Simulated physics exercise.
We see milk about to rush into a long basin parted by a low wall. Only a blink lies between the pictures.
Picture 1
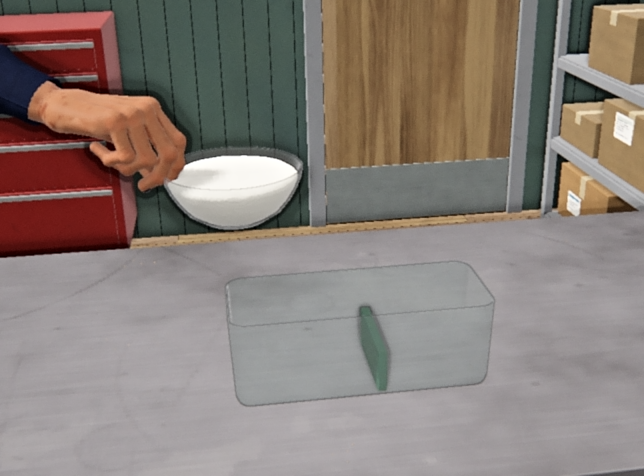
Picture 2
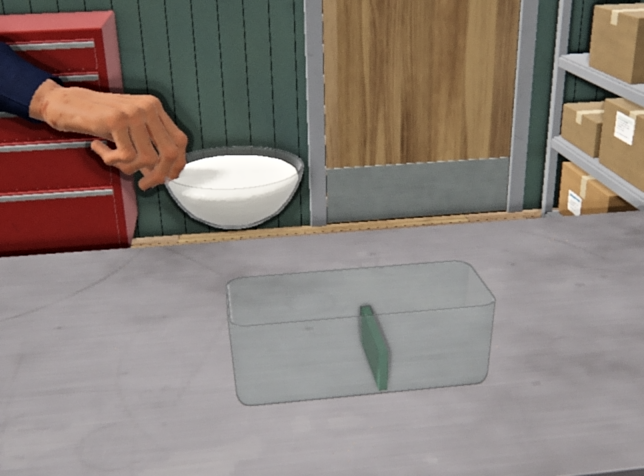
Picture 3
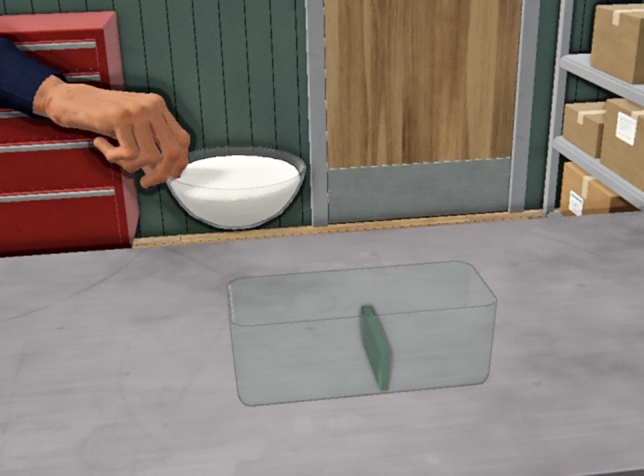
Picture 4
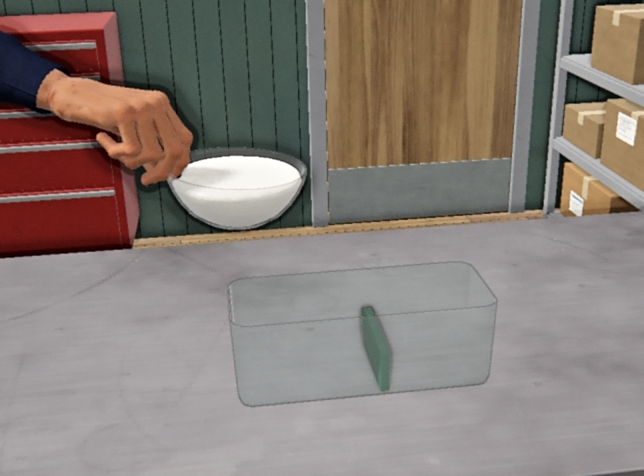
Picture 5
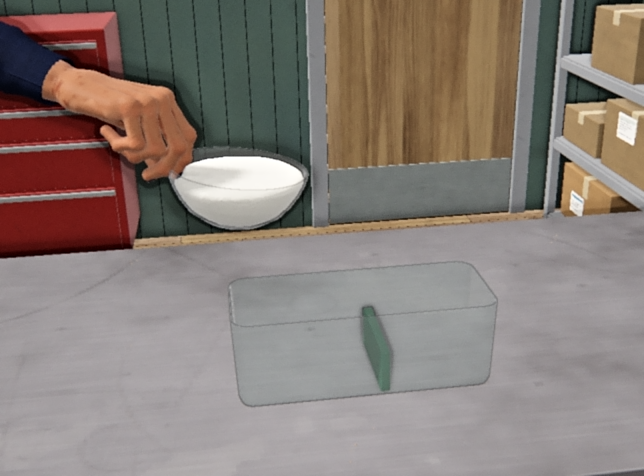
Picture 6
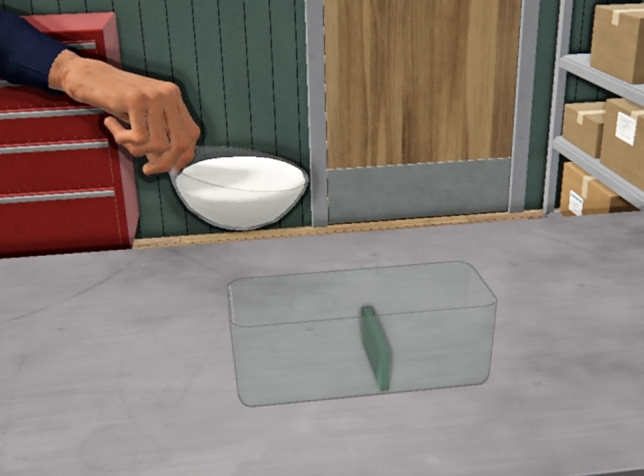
In a workshop, a hand held a clear bowl of milk beyond a long, see-through basin with a low green wall inside, then slowly tilted the bowl slightly to the right while the basin stayed still.
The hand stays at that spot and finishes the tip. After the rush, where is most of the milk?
It is the left-hand one.
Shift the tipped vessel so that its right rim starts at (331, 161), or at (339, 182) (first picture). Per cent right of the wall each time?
The first gives 65 %, the second 70 %.
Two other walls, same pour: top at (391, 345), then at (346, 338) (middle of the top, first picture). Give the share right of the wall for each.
About 10 and 65 per cent.
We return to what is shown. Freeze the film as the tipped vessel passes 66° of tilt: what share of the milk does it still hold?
Roughly 30 in a hundred.
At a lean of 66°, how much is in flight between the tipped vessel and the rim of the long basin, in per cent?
About 40 per cent.
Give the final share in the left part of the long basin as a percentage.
It comes to 80 per cent or so.
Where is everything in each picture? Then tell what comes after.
The first frame shows tilt 0°; pouring edge (301, 164); surface from (167, 178) to (297, 169); the long basin's rim runs from (227, 304) to (481, 283); the wall's top is at (373, 330).
The second frame shows tilt 0°; pouring edge (302, 164); surface from (168, 177) to (298, 170).
The third frame shows tilt 2°; pouring edge (304, 166); surface from (170, 177) to (299, 171).
The fourth frame shows tilt 4°; pouring edge (305, 169); surface from (172, 176) to (301, 172).
The fifth frame shows tilt 7°; pouring edge (307, 173); surface from (173, 176) to (303, 172).
The sixth frame shows tilt 11°; pouring edge (307, 178); surface from (175, 177) to (305, 173).
A moment on, the tilt is 66° and 28 per cent is still to pour, 25 is left of the wall and 9 right of it.
Next, the tilt is 102° and 0 per cent is still to pour, 80 is left of the wall and 17 right of it.
Then the tilt is 110° and 0 per cent is still to pour, 81 is left of the wall and 18 right of it.
Later the tilt is 110° and 0 per cent is still to pour, 81 is left of the wall and 18 right of it.
Finally, 81 per cent lies left of the wall, 18 right of it and 1 outside.
